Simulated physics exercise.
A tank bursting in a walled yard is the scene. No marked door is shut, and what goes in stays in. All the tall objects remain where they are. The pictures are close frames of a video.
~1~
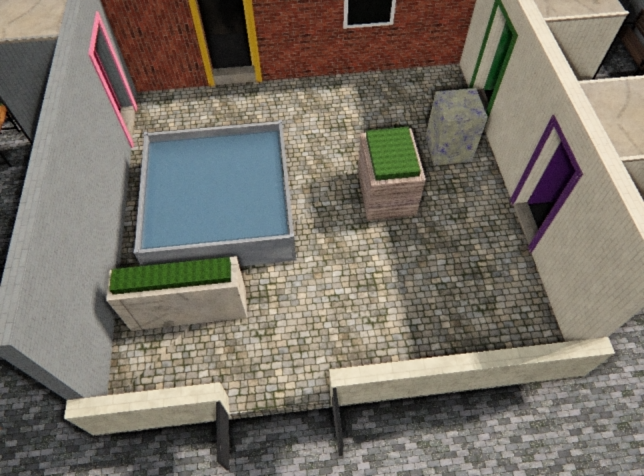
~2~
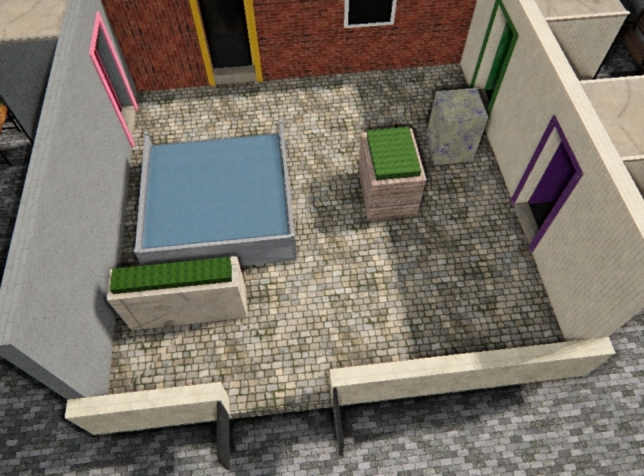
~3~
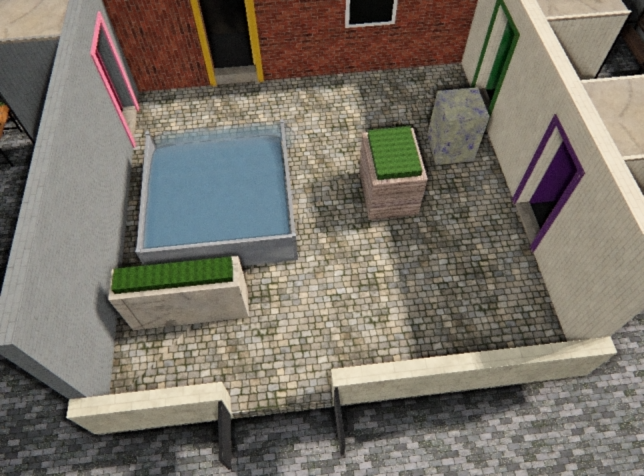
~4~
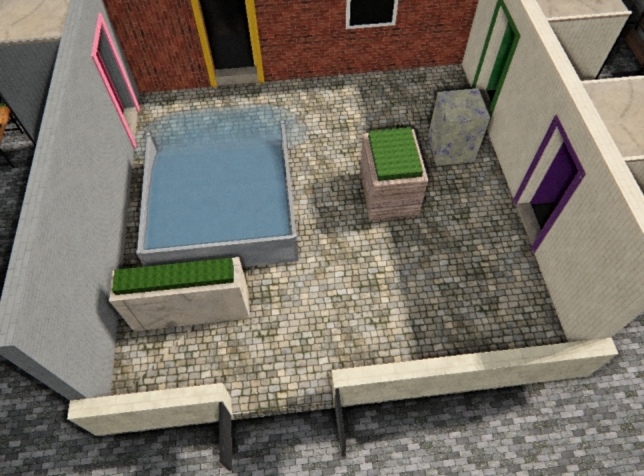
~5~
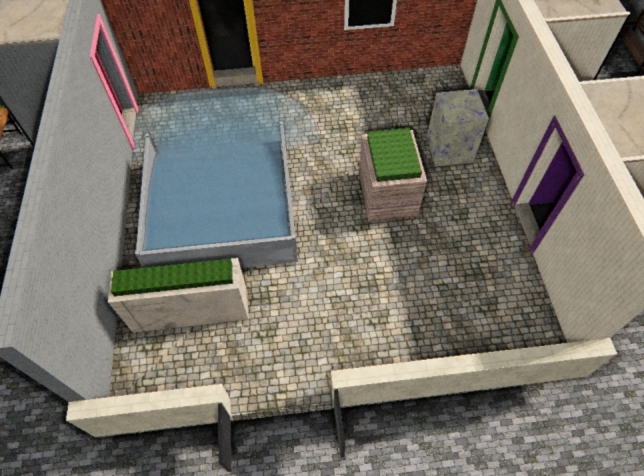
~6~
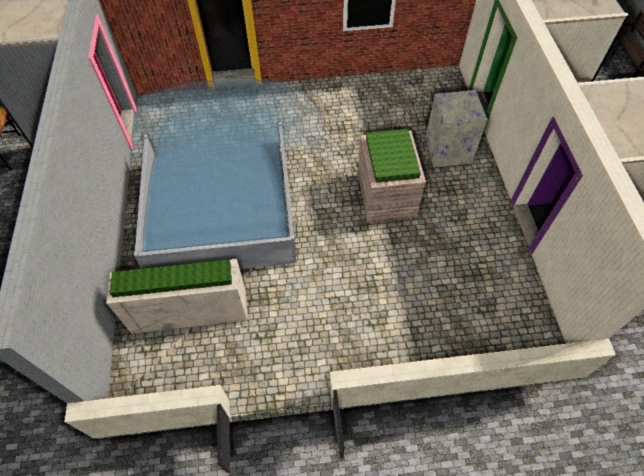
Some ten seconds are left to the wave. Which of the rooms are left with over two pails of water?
The pink door is left with over two; the purple door is left with two or fewer; the green door is left with over two; the yellow door is left with over two.
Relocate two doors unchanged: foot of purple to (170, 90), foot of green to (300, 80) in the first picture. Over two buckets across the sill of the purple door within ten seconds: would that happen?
Answer: Purple is flooded.
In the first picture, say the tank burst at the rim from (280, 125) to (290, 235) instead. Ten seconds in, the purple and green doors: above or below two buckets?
The purple door exceeds the limit, the green door exceeds the limit.
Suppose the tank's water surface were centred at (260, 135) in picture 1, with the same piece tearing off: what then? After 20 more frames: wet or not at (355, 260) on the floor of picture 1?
Unflooded.
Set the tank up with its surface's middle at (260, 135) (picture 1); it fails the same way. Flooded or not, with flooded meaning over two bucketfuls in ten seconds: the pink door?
I'd say the pink door crosses the line.
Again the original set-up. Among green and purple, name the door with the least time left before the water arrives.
The green one, before the others.
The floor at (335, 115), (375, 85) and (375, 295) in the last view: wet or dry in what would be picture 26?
In that order the points end up soaked, soaked and high and dry.
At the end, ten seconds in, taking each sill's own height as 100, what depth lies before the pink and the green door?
First around 70 percent, second around 70 percent.
A moment on, water covers 20 % of the floor; the pink door wet at the sill, nothing in, the purple door not reached, the green door not reached, the yellow door over two buckets in.
Next, water covers 25 % of the floor; the pink door over two buckets in, the purple door not reached, the green door not reached, the yellow door far over two buckets in.
Then, water covers 45 % of the floor; the pink door far over two buckets in, the purple door not reached, the green door under two buckets in, the yellow door far over two buckets in.
Later, water covers 80 % of the floor; the pink door far over two buckets in, the purple door wet at the sill, nothing in, the green door far over two buckets in, the yellow door far over two buckets in.
In the end, water covers 95 % of the floor; the pink door far over two buckets in, the purple door wet at the sill, nothing in, the green door far over two buckets in, the yellow door far over two buckets in.
